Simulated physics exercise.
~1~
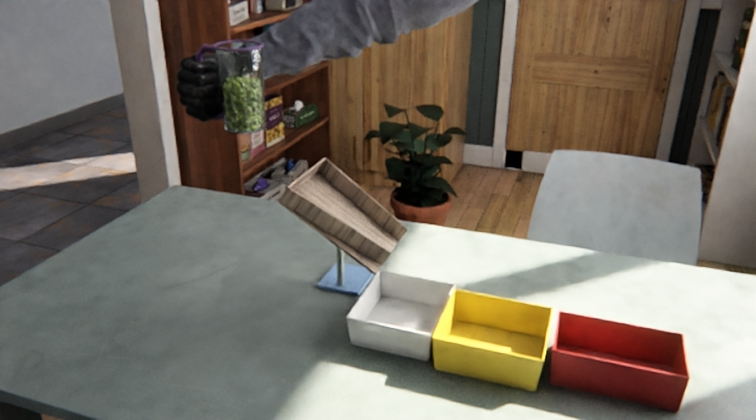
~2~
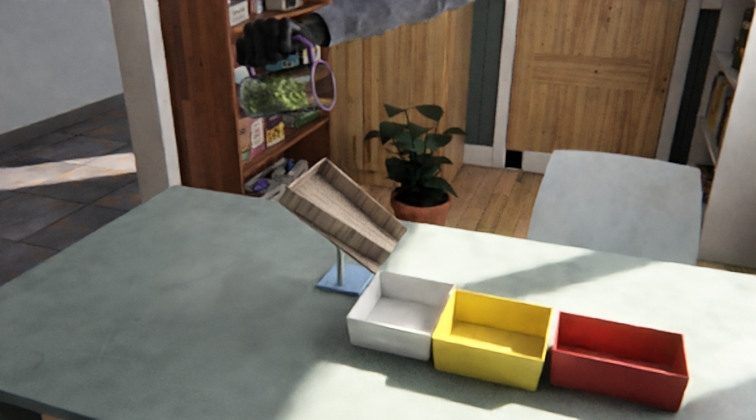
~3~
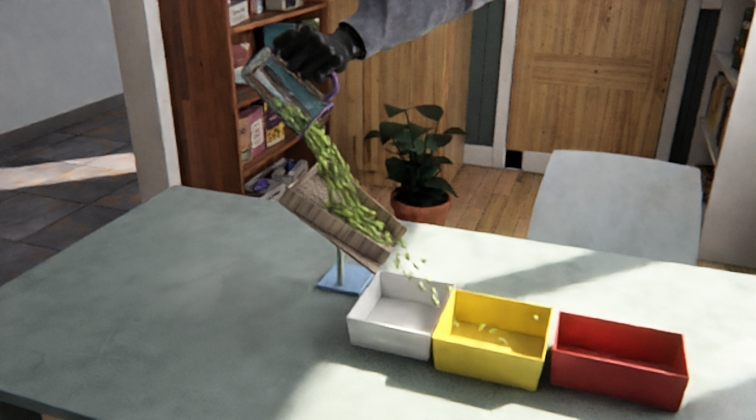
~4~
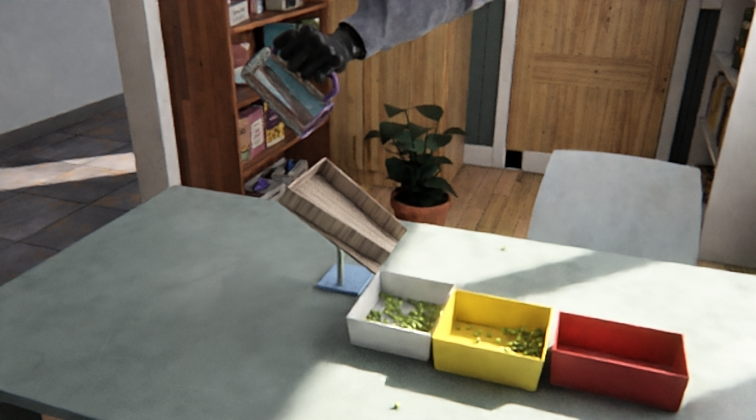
The clip shows a black-gloved hand tipping a clear container of green dried peas over a tilted wooden chute on a table. The peas pour down the chute, and the container empties, leaving them in the white and yellow tins while the red tin stays empty.
